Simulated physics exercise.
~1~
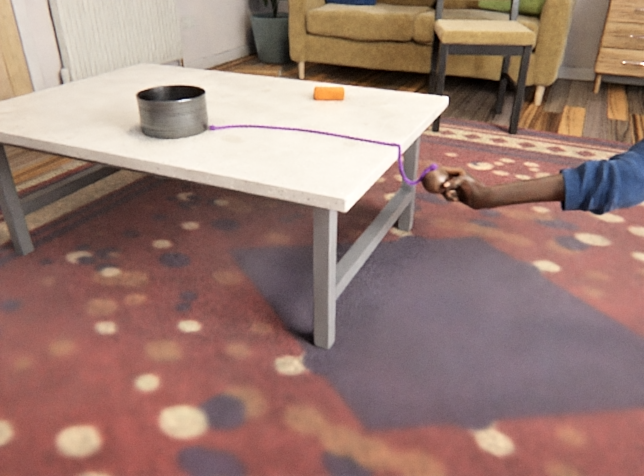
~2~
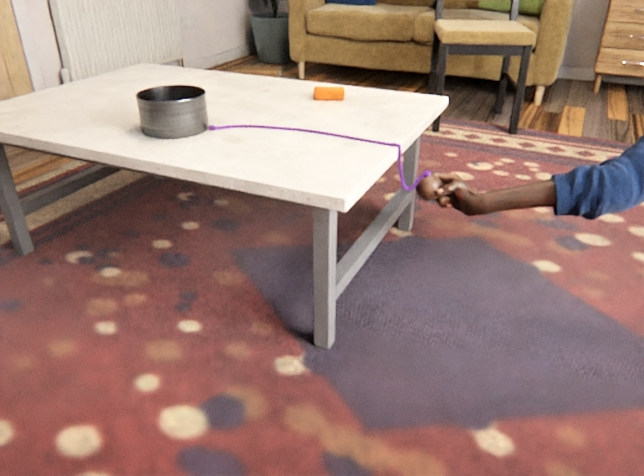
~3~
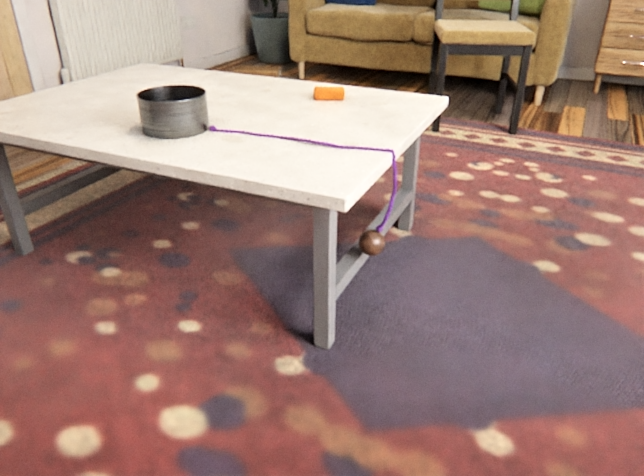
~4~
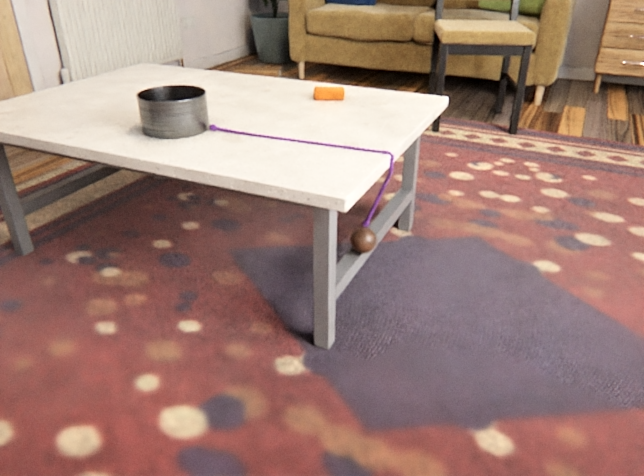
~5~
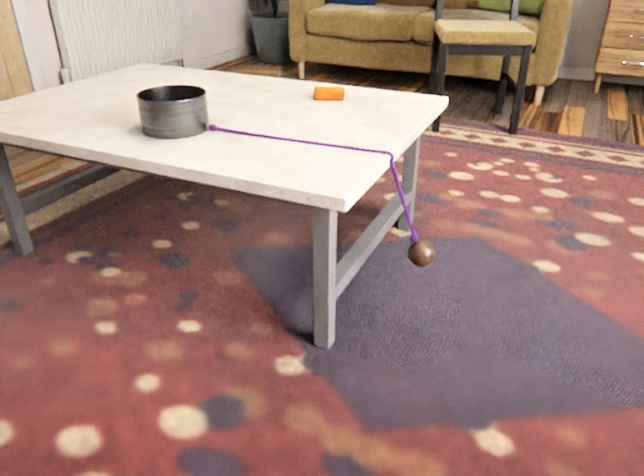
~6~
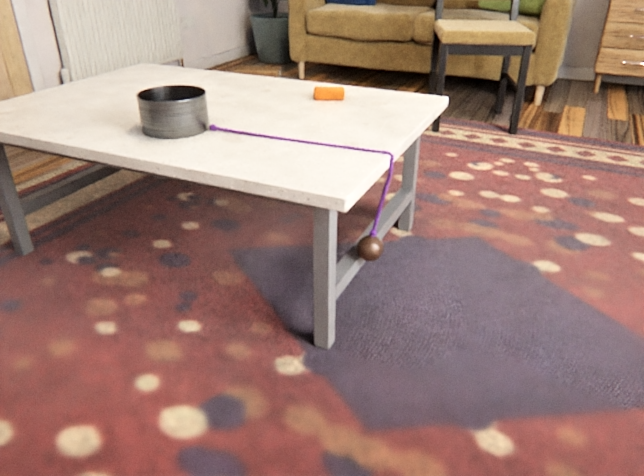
Brown ball on a purple cord tied to a pot, released by a hand, swinging and dangling beside a white table.
